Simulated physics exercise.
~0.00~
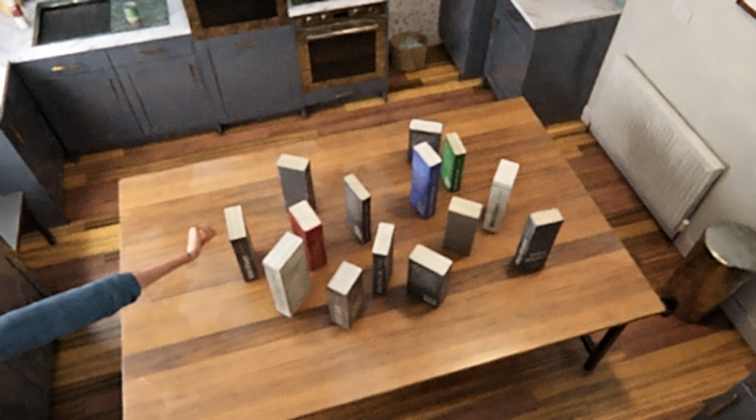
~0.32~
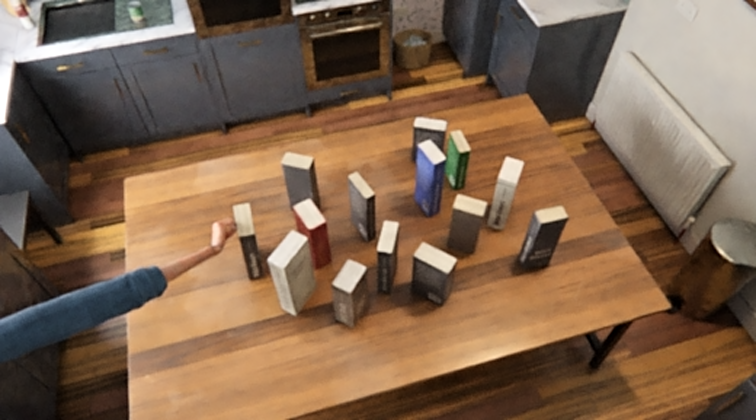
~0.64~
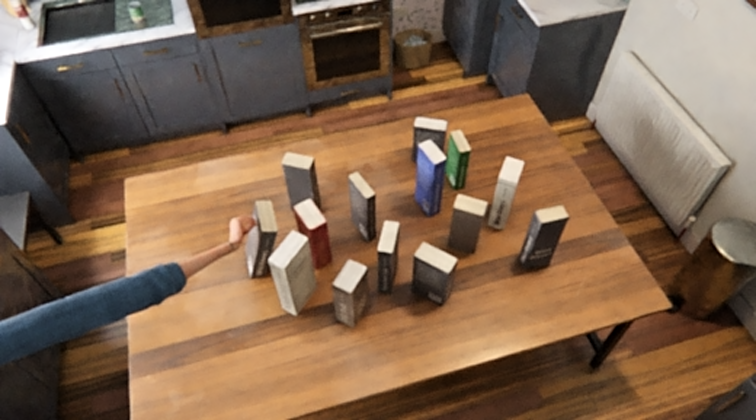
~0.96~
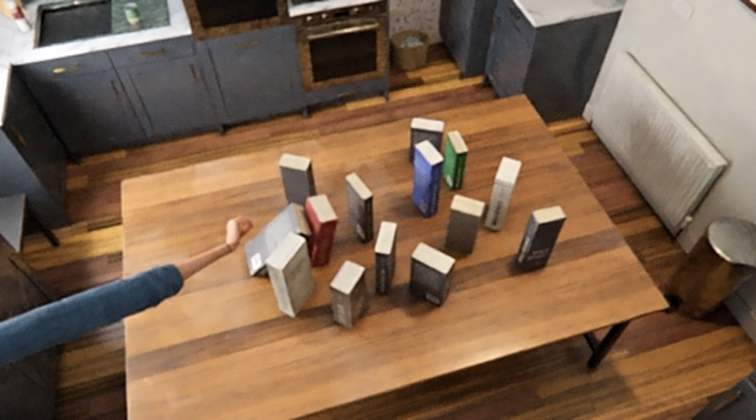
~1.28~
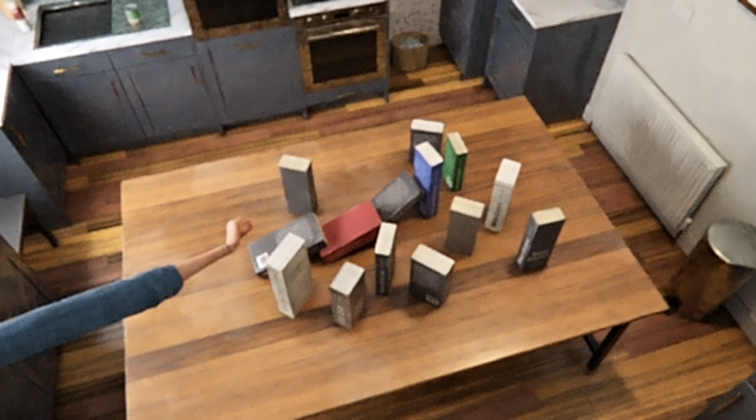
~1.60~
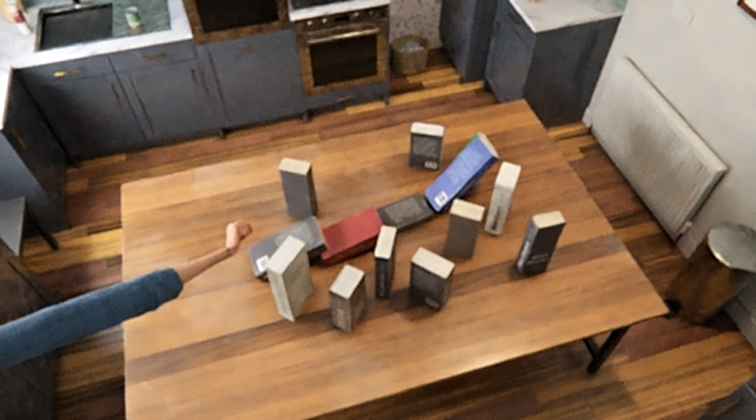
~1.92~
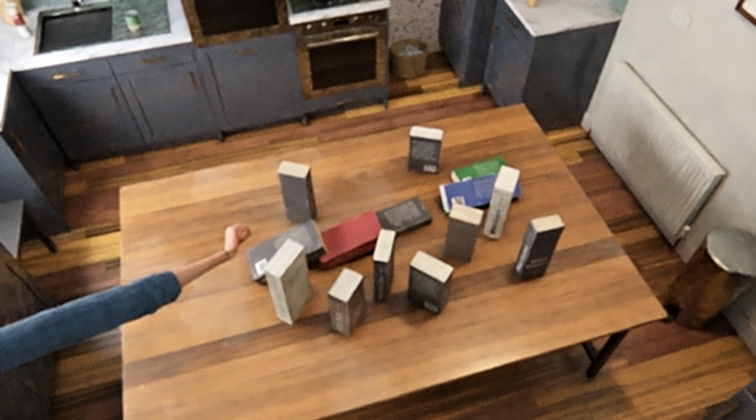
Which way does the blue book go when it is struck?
The blue book moves to the right as it tips over and comes to lie flat on the table.
An arm in a blue sleeve reaches from the left over a wooden table seen from above in a kitchen, where thick books stand on end, mostly dark, grey or pale, with red, blue and green ones among them. The hand pushes the leftmost dark book, which tips right into the red book. The red book falls against a dark one, which topples toward the blue book. The blue book tips right and drops flat, and the green book goes down beside it. Five books end up lying down while the other nine remain standing.
